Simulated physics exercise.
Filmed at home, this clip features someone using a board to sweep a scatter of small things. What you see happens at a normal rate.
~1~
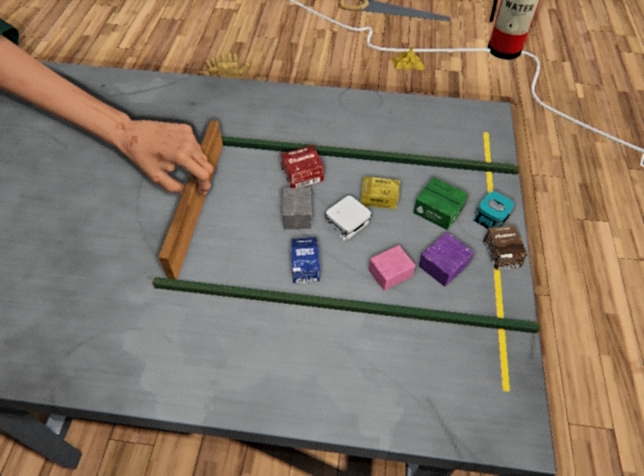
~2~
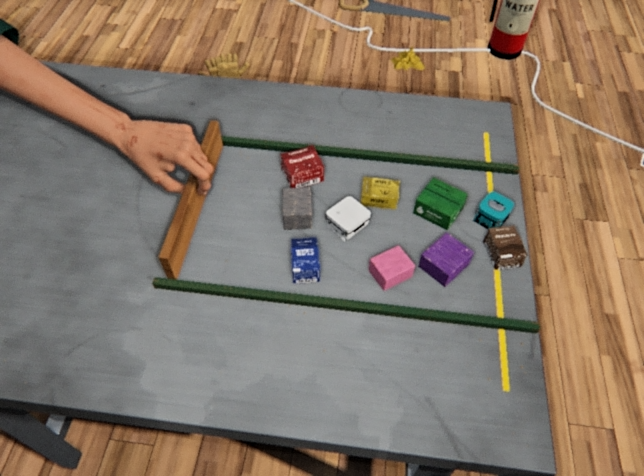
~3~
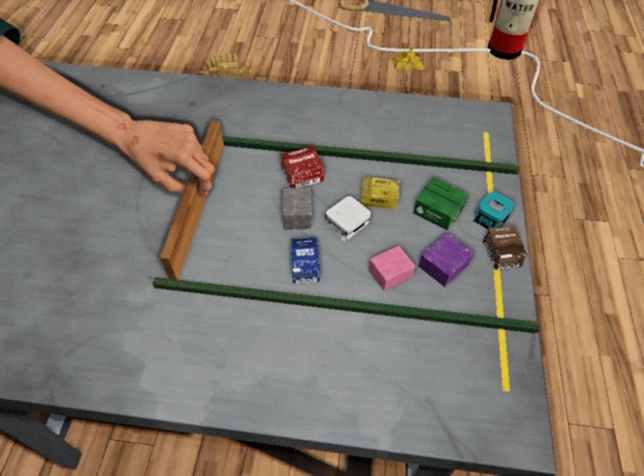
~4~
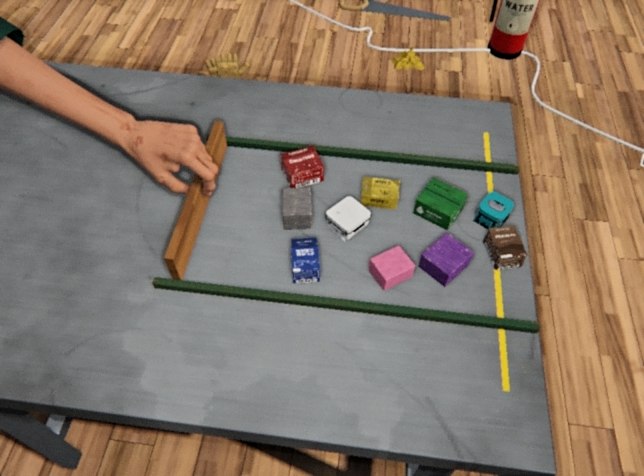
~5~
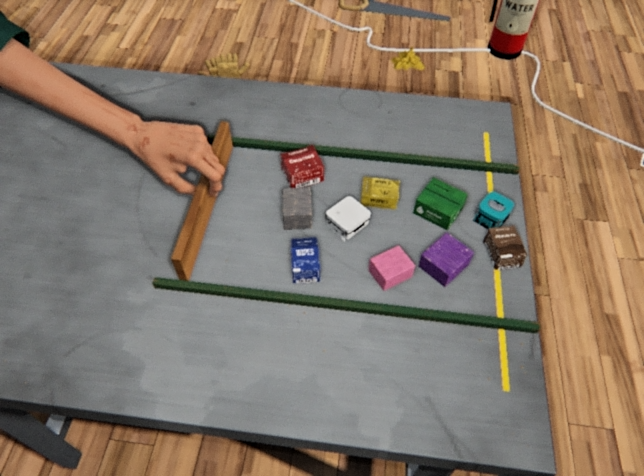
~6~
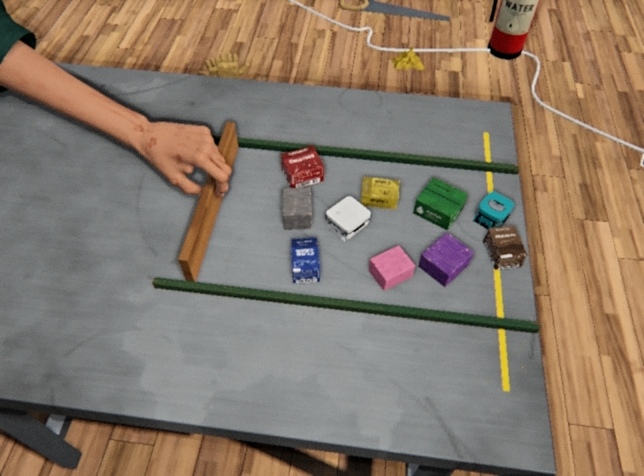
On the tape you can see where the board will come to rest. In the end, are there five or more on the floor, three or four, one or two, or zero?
Five drops or more.
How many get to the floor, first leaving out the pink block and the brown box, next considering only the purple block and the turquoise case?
Taking the two tries in turn, it comes to 5 and 5.
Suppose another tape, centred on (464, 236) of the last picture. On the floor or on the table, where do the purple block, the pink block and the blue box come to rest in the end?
In order, the purple block keeps its spot, then the pink block keeps its spot, then the blue box keeps its spot.
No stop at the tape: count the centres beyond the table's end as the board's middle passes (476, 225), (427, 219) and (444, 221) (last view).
In order: 4, 1, 2.
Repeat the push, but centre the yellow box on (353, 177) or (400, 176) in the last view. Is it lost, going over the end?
Place by place, it drops off; comes down.
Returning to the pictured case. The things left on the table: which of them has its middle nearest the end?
That one is the purple block.
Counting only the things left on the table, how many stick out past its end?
That comes to 2 of them.
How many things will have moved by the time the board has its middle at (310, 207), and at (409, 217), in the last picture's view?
First 4 and then 9.
Early on, none off yet; brown box at rest near (505, 248); turquoise case at rest near (494, 212); purple block at rest near (446, 259).
Finally, the number that fall off is five or more; lost, white case, yellow box, pink block, green box, turquoise case and brown box.
